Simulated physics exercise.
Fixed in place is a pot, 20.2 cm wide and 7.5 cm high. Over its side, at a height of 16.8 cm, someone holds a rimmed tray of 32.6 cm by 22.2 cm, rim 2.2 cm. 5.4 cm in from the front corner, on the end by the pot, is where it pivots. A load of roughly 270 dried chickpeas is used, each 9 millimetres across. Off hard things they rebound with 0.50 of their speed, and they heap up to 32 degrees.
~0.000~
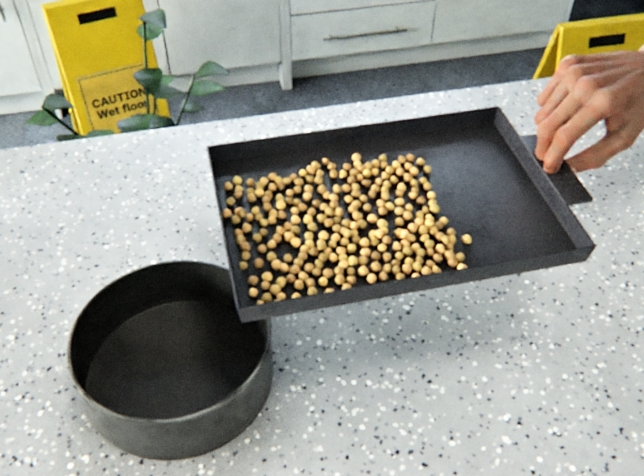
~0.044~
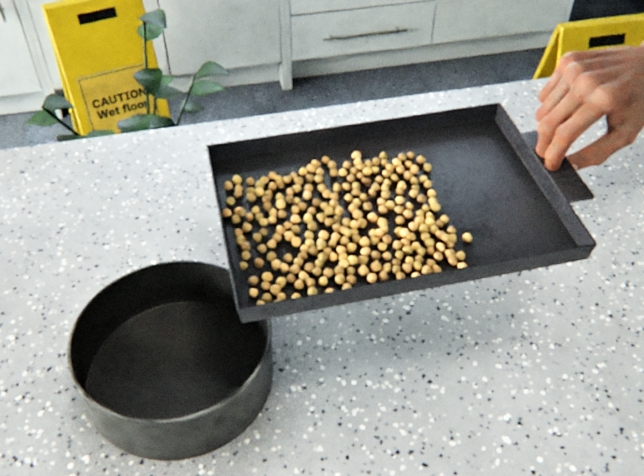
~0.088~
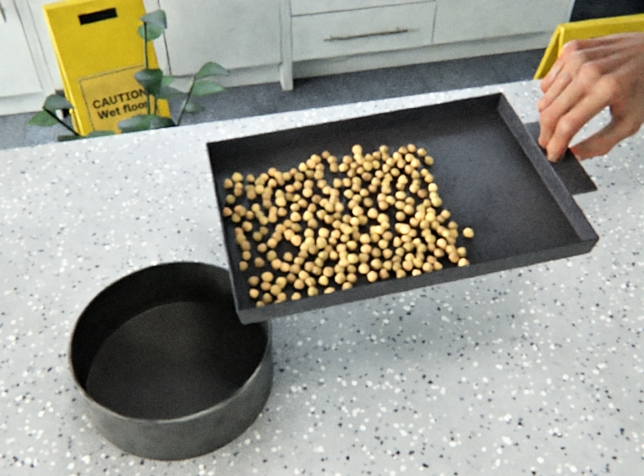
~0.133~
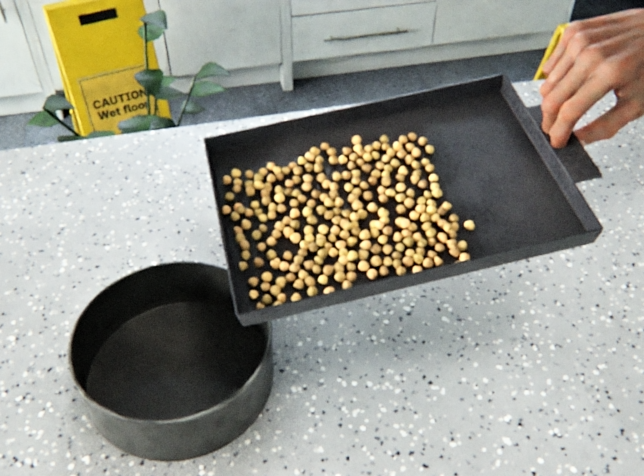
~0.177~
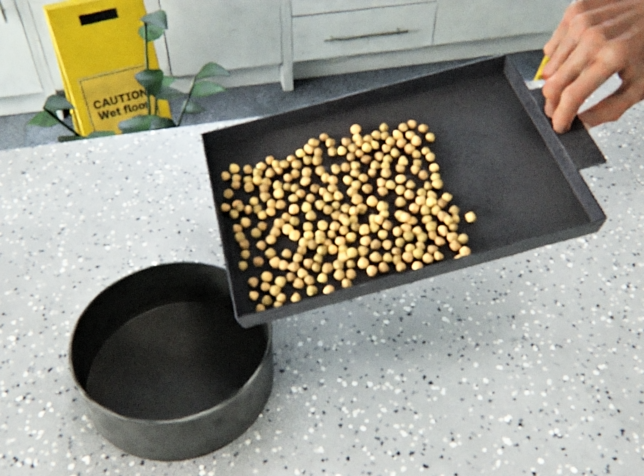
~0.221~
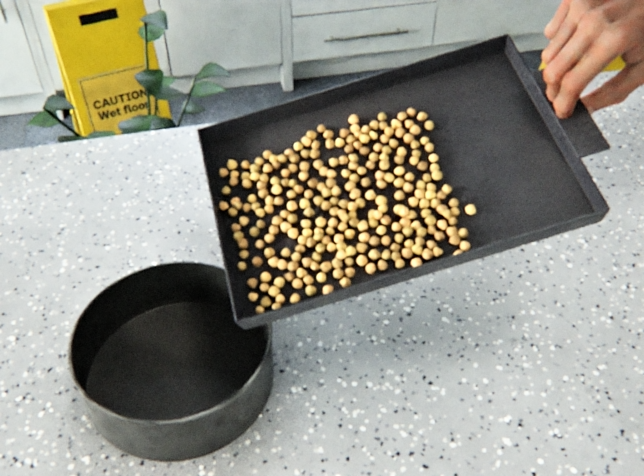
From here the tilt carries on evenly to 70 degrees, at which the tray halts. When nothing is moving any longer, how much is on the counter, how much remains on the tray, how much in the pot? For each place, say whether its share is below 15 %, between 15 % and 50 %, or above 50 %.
Counter: Below 15 %; left on the tray: Above 50 %; pot: Below 15 %.
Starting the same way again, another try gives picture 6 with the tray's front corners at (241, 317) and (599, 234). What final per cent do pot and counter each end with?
You'd end with pot at 0 and counter at 0.
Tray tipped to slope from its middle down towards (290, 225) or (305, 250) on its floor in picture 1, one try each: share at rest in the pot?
I'd put it at roughly 5 per cent for the first tilt and roughly 10 per cent for the second.
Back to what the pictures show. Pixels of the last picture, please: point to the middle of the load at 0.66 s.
I reckon close to (278, 234).
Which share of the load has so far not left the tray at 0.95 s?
Roughly 95 percent of the load, I'd say.
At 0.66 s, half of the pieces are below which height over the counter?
Roughly 24 cm above the counter.
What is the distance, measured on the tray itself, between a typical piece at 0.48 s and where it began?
About 4 cm.
After 0.48 s, tilt 43 degrees; the tray holds 100 %, the pot 0 %.
After 0.66 s, tilt 61 degrees; the tray holds 100 %, the pot 0 %.
After 0.95 s, tilt 70 degrees; the tray holds 95 %, the pot 0 %.
By 2.0 s all is still; counter 5 %, tray 90 %, pot 5 %.
